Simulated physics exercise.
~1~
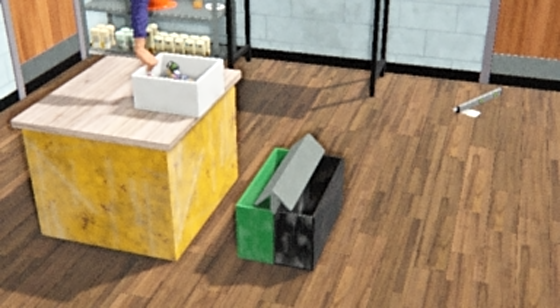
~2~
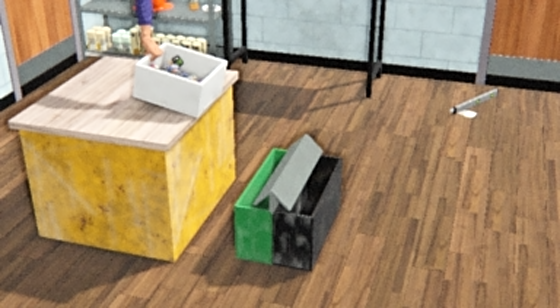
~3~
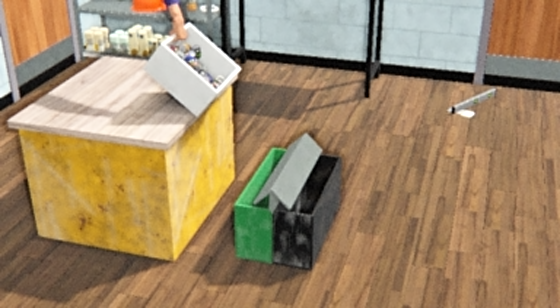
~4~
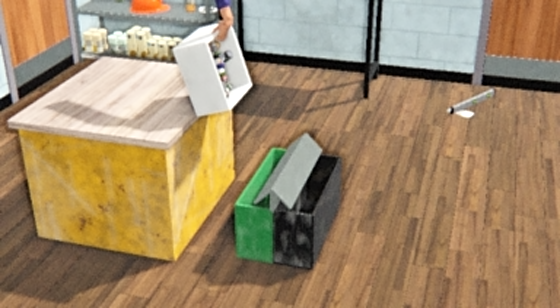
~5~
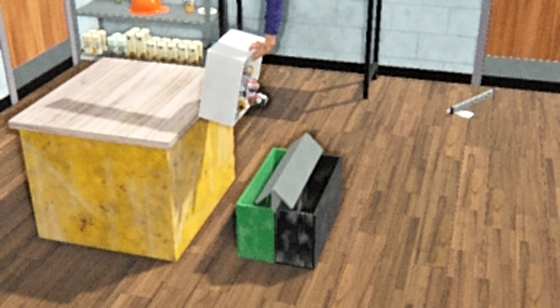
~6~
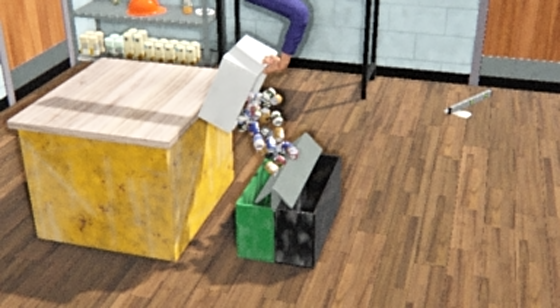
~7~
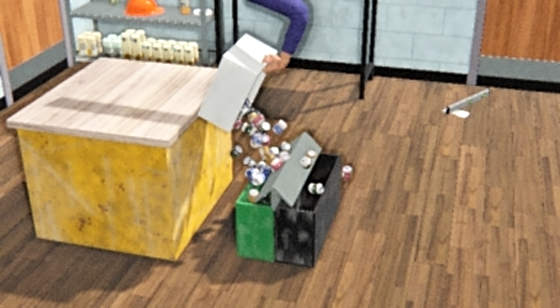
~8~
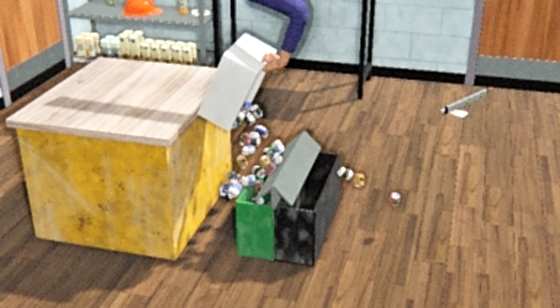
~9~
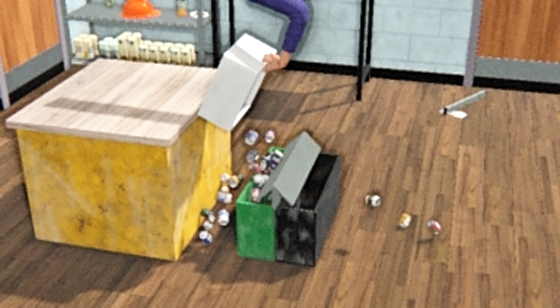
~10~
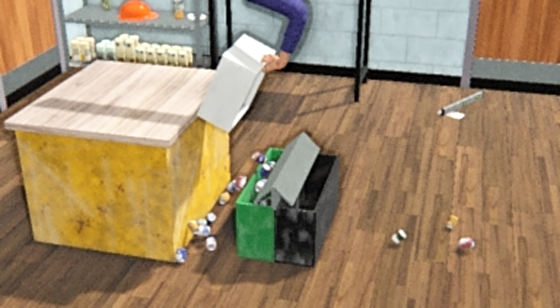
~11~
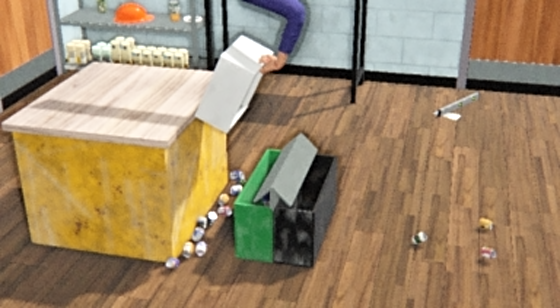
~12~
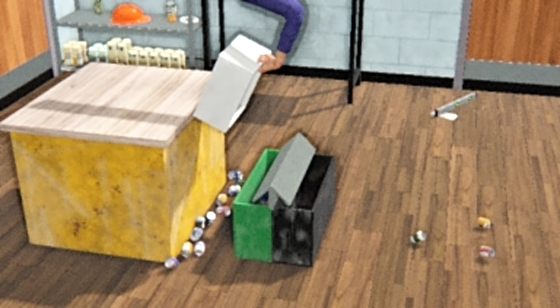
A white box full of mini cans sits on a pale-topped yellow bench at left, seen from above in a wood-floored room with shelves behind. Beside the bench stand a green box and a black bin, with a grey ridge over their divide. A purple-sleeved arm tips the white box over the bench's right edge until its mouth faces down, then holds it there. Cans tumble out in a cluster, many dropping toward the green box and some bouncing off the ridge. Finally, several lie between bench and green box, while three rest on the floor at right.
